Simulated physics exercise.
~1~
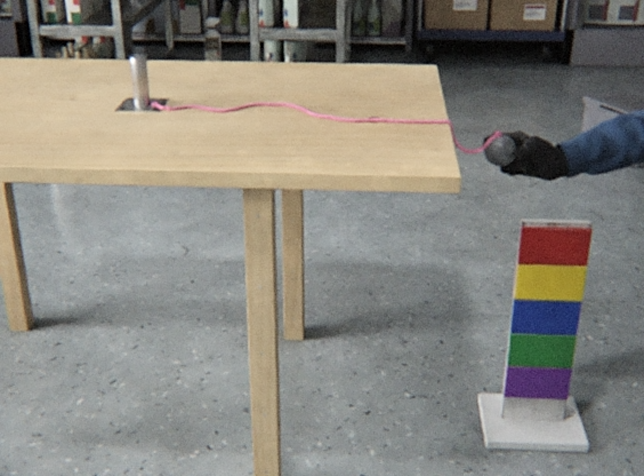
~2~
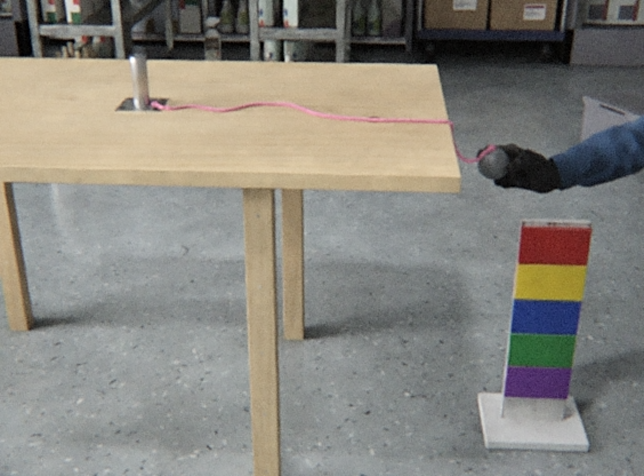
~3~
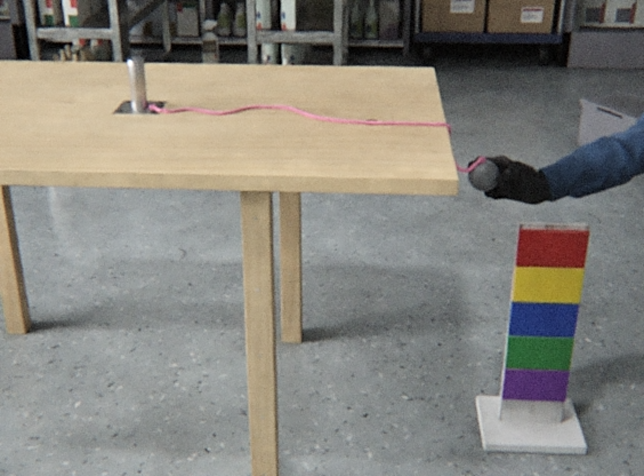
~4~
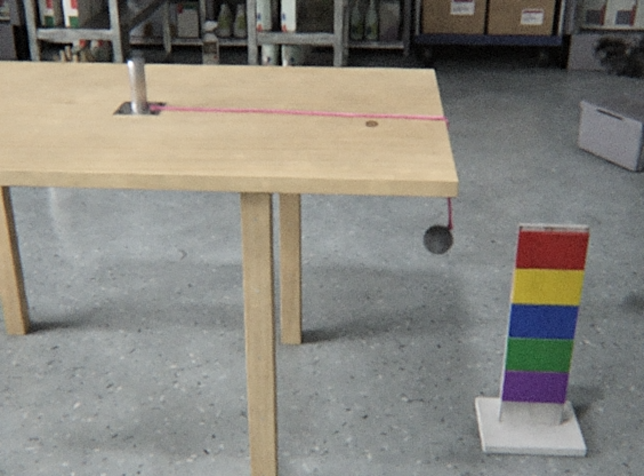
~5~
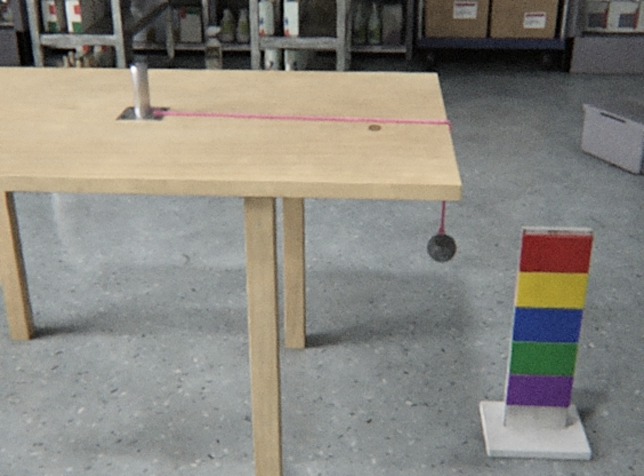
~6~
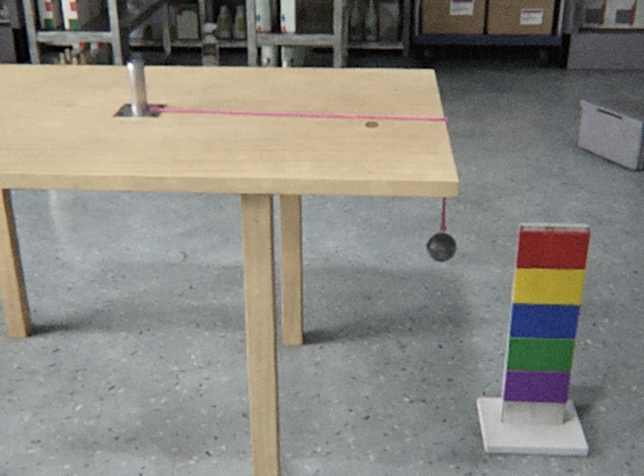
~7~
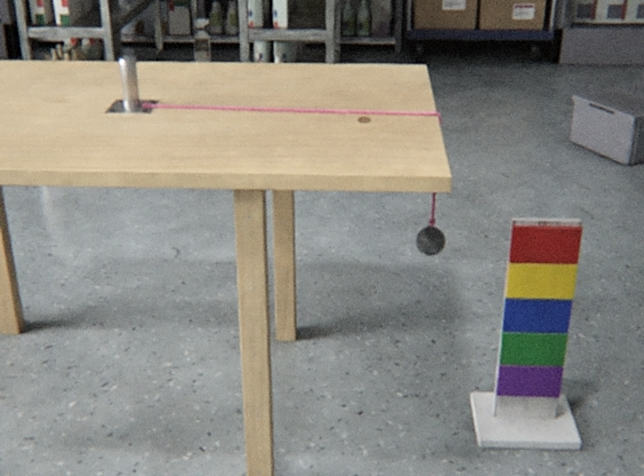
A gloved hand held a grey ball tied to a pink shoelace just past a wooden table's edge, moved it slightly left, and let go, leaving it hanging from the taut lace, level with the red band on the coloured stand.
